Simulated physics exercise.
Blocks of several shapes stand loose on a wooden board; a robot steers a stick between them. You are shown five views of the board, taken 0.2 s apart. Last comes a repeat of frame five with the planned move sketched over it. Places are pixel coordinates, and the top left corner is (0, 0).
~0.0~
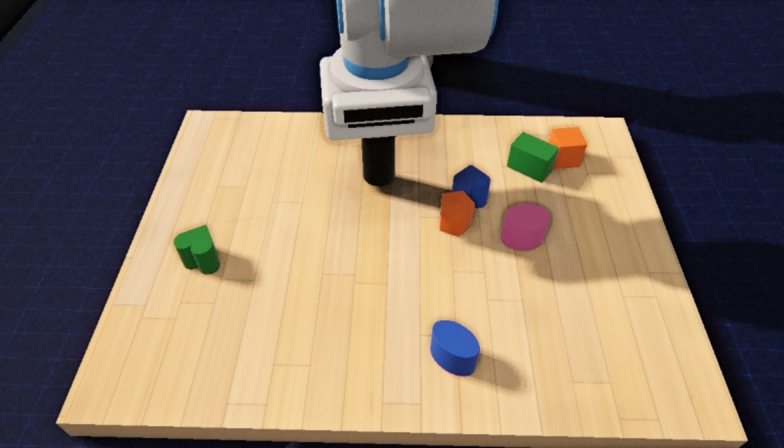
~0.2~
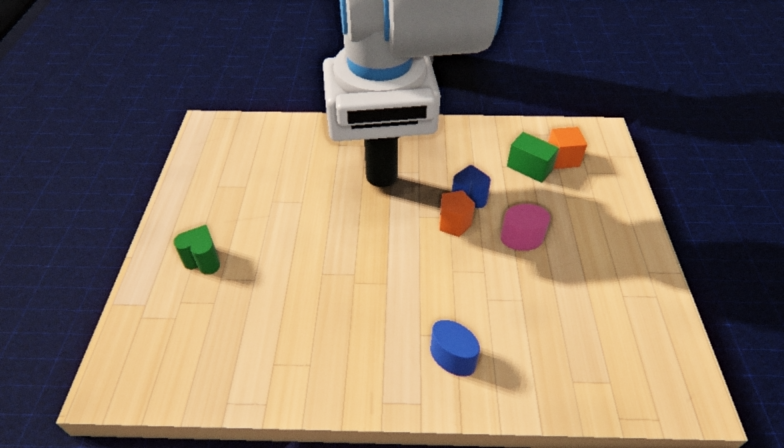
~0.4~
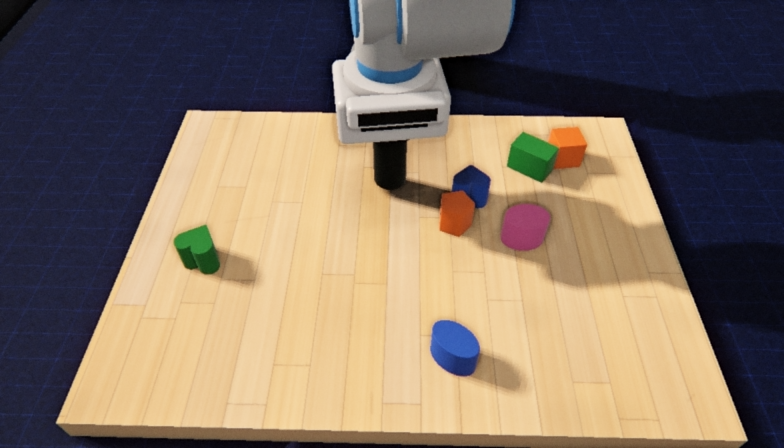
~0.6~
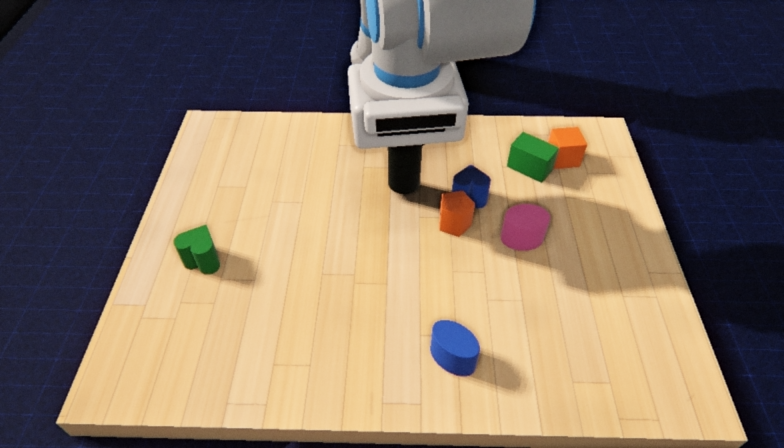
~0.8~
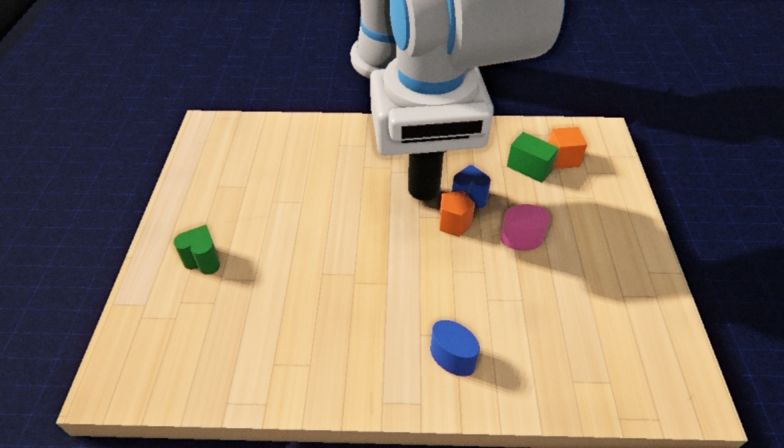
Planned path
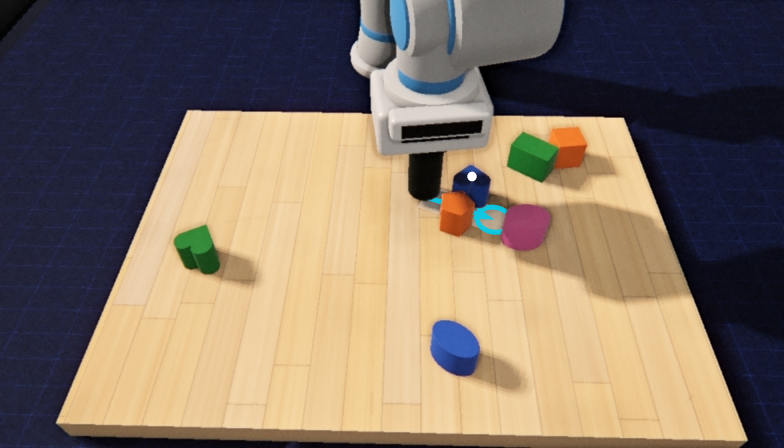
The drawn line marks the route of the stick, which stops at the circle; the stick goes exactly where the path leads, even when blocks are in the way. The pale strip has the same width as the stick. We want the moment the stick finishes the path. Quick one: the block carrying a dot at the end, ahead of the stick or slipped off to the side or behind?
The block carrying a dot is left behind or beside.
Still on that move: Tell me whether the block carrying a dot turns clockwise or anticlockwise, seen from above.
Viewed from the top, it goes anticlockwise.
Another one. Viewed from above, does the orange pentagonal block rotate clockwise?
Yes - that is the case.
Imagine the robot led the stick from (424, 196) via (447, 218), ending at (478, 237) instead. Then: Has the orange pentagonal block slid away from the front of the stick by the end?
My answer is no.
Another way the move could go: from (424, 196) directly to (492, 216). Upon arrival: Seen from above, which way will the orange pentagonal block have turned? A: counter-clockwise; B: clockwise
I choose B.
Drawn move, straight from (424, 196) to (494, 219); the dot is on the blue heart.
On the path given first. Halfway along, stick at (459, 201); orange pentagonal block at (463, 209), turned 20° clockwise; blue heart at (492, 177), turned 35° anticlockwise.
At the end, stick at (495, 213); orange pentagonal block at (466, 213), turned 35° clockwise; blue heart at (510, 178), turned 100° anticlockwise; pink elliptical block still.
